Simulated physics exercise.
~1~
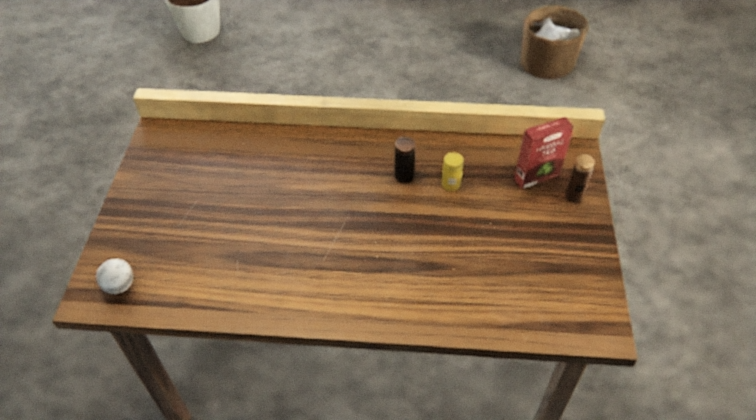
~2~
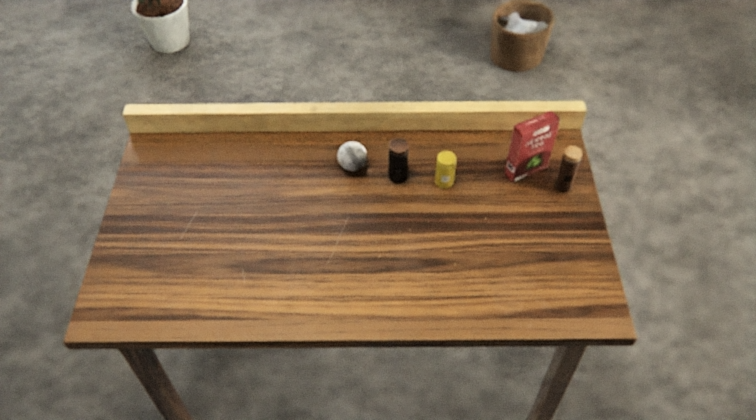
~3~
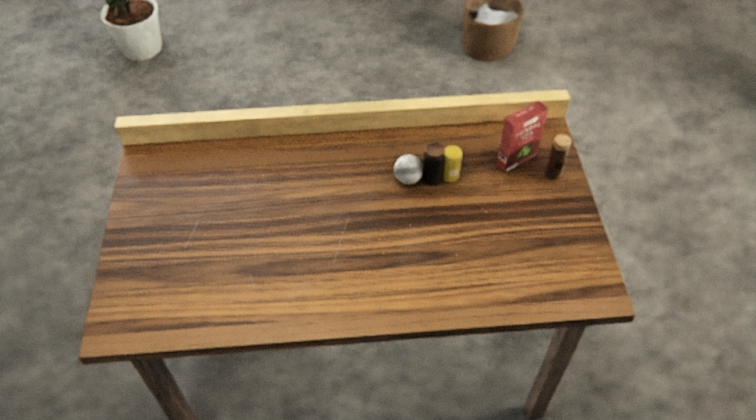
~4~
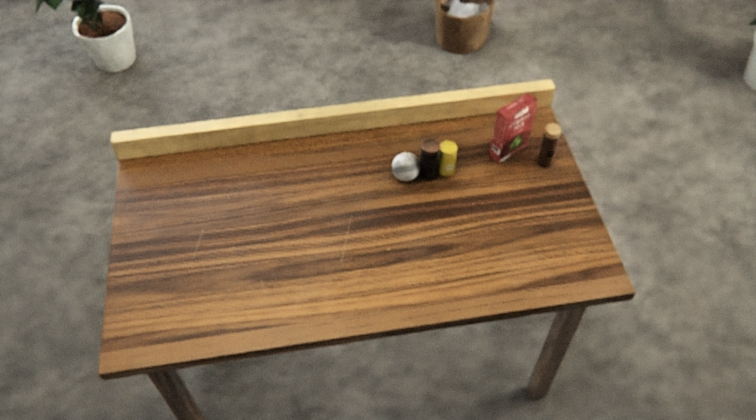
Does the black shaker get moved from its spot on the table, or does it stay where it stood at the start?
It gets moved from its spot. It ends up further right, still upright and close beside the yellow shaker.
